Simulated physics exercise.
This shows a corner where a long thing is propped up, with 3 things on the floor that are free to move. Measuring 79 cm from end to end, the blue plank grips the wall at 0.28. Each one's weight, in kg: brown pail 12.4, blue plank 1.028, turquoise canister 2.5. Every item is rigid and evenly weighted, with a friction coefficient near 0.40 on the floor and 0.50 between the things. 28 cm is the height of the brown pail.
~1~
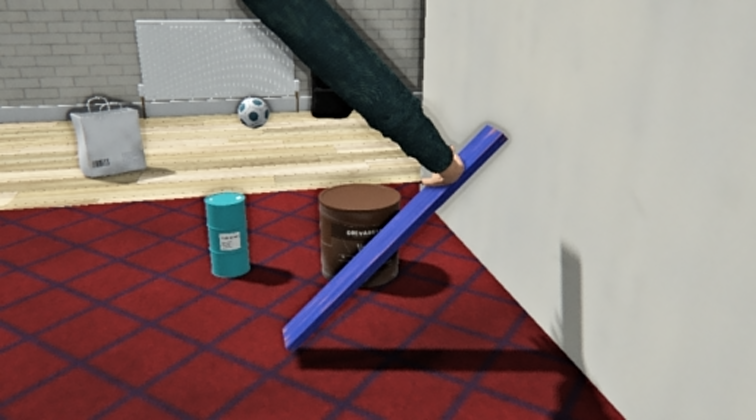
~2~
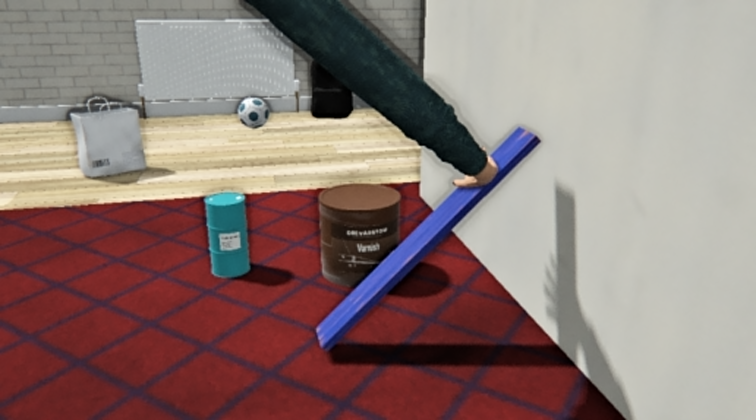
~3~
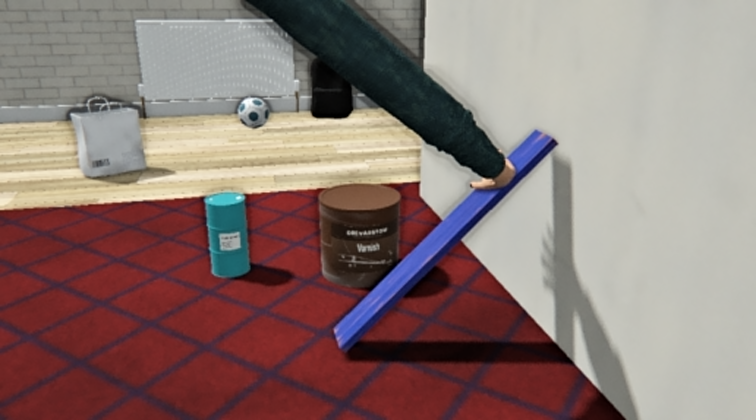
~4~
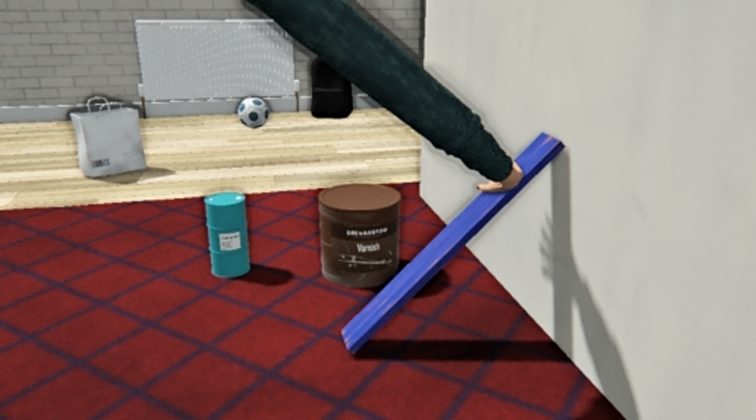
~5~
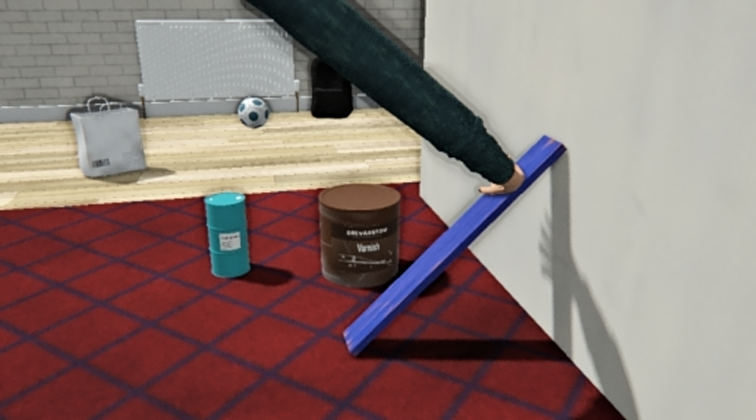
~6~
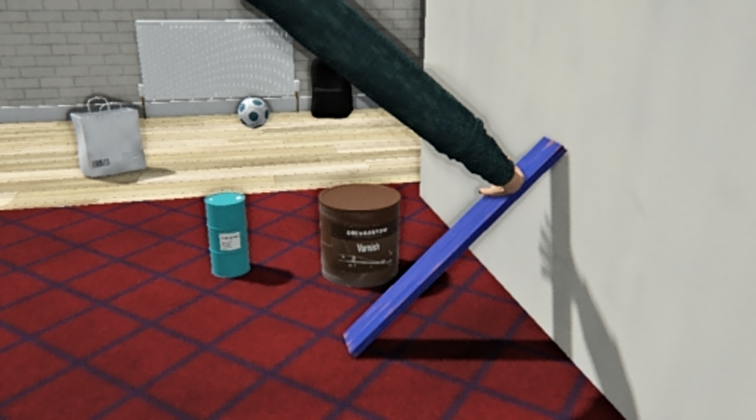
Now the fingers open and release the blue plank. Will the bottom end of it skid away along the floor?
I expect it to drop lower.
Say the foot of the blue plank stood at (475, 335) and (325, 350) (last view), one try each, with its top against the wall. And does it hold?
In the first case it keeps standing, while in the second case it falls.
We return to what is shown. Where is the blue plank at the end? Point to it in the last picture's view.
It ends up at about (404, 338).
Then, 0.40 s on from there, blue plank 5° lower than it was left near (441, 257).
Then, 0.60 s on from there, blue plank 21° lower than it was left near (422, 289).
Then, 0.70 s on from there, blue plank 38° lower than it was left near (407, 325).
In the end, toppled on the floor, blue plank; the other 2 under 10 cm from the start. At the end, from the last picture's camera, blue plank near (404, 338). The plank slips out.
